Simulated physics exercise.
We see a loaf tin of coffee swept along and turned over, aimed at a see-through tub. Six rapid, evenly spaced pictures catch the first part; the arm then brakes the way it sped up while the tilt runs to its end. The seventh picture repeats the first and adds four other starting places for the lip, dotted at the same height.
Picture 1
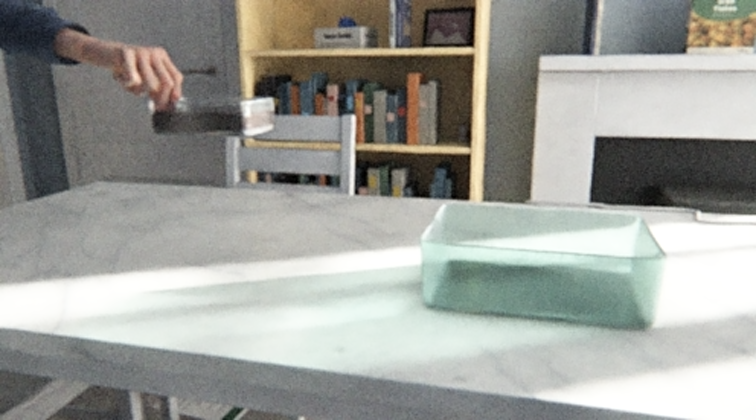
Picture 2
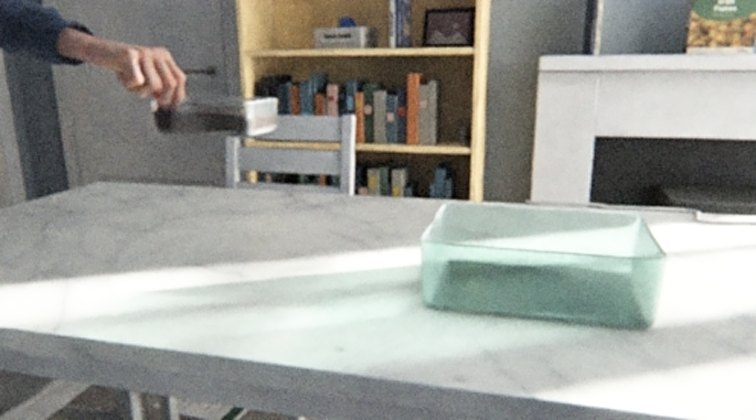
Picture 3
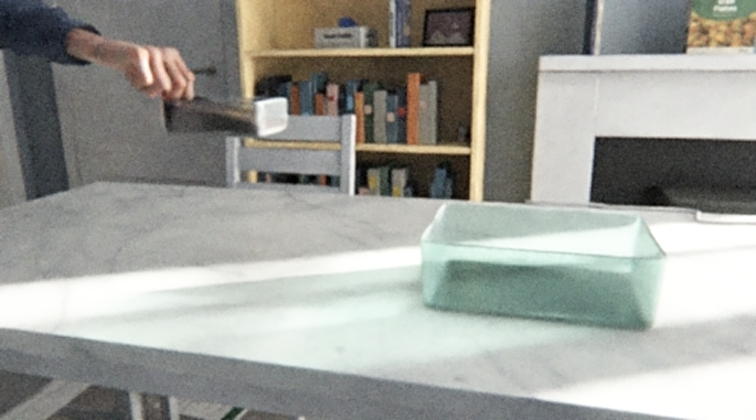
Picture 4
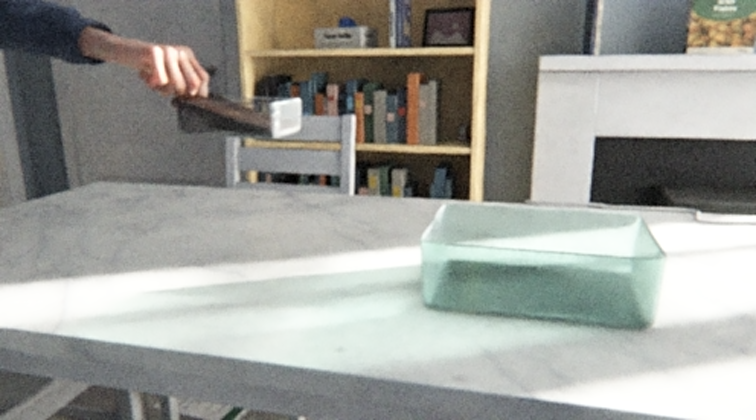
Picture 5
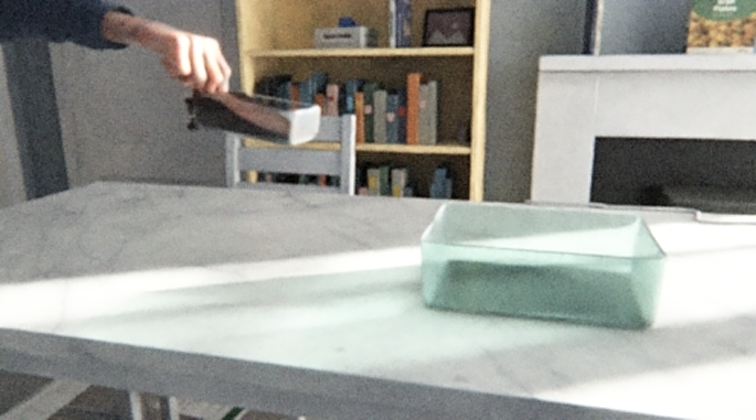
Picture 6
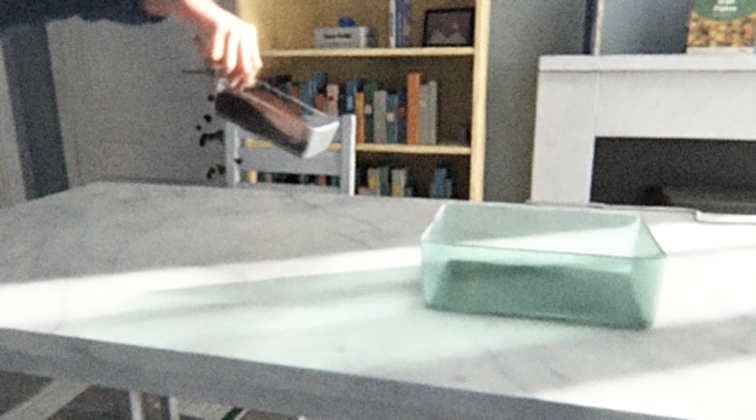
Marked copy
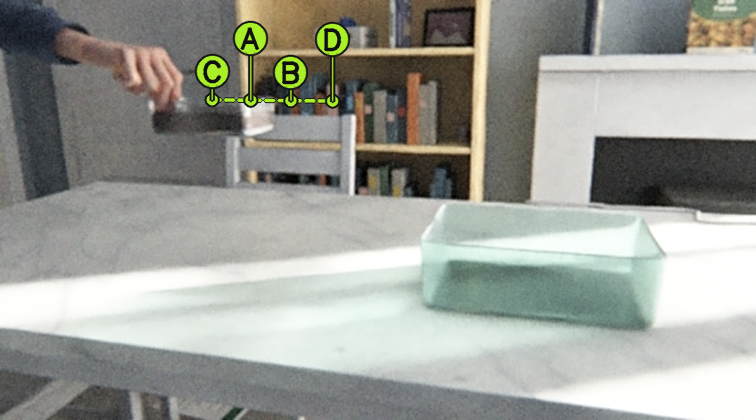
To begin with, a hand holds a dark-filled loaf tin level above the left of a marble-topped table, with an empty-looking see-through green tub at the right. The hand carries the tin rightward, then tilts its right end downward, and dark bits of coffee drop from the tin's left end.
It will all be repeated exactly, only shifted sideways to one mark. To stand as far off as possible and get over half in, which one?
Take B.
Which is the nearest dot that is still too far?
Here it is dot A.
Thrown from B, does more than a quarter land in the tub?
Yes, clearly.
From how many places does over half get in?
Two of the four.
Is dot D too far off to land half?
No, not at all.
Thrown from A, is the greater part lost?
Yes, it does.
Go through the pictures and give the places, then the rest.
In the first frame, upright, lip at (260, 100); tub from (423, 304) to (655, 327); nothing has left yet.
In the second frame, upright, lip at (263, 100); nothing has left yet.
In the third frame, upright, lip at (273, 100); nothing has left yet.
In the fourth frame, upright, lip at (288, 101); coffee is over the rim, down to (188, 103).
In the fifth frame, tipped about 9°, lip at (308, 109); coffee is over the rim, down to (202, 128).
In the sixth frame, tipped about 25°, lip at (327, 125); coffee is over the rim, down to (217, 175).
In lime, A at (250, 100); B at (290, 100); C at (212, 99); D at (332, 101).
Choosing A, about 20 % lands in the tub, 74 % falls short and 6 % goes beside or beyond.
Choosing B, about 66 % lands in the tub, 26 % falls short and 7 % goes beside or beyond.
Choosing C, about 0 % lands in the tub, 98 % falls short.
Choosing D, about 73 % lands in the tub, 18 % falls short and 9 % goes beside or beyond.
